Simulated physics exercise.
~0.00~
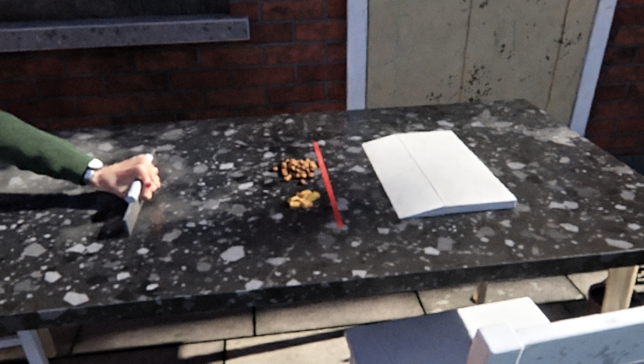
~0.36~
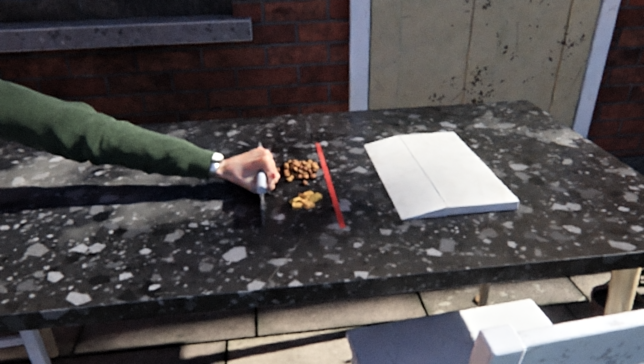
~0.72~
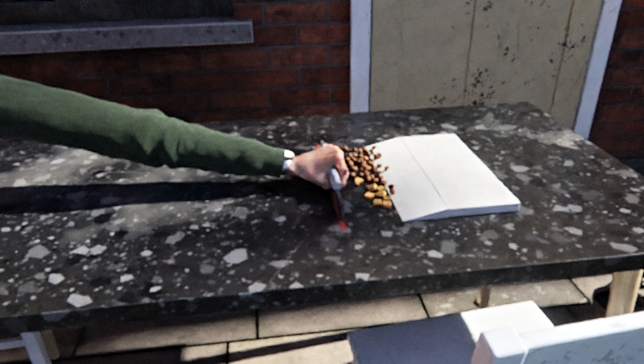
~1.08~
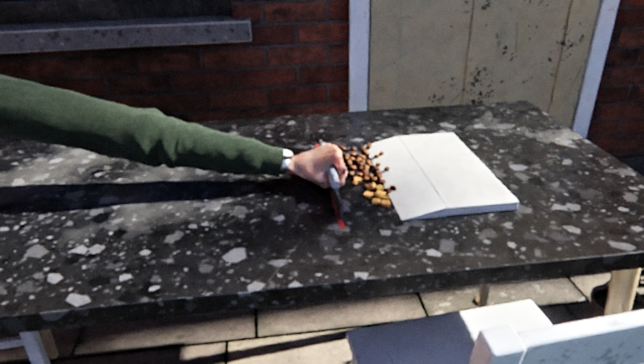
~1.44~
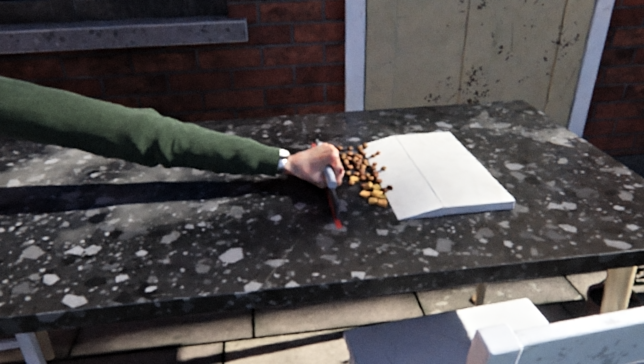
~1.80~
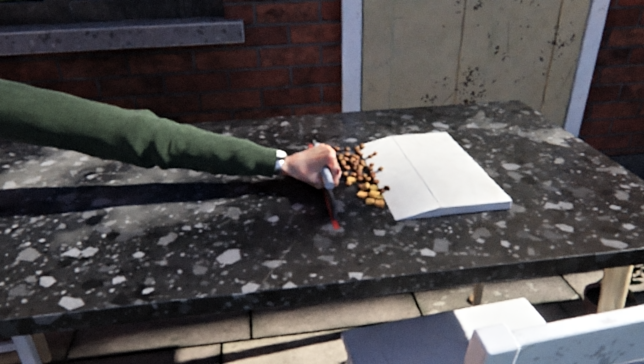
In this clip, a hand in a green sleeve sweeps a scraper rightward across a dark speckled table, pushing two small piles of brown and yellowish pieces past red tape. The scraper stops at the tape, and the pieces rest against the white wedge's near edge, none over its top.
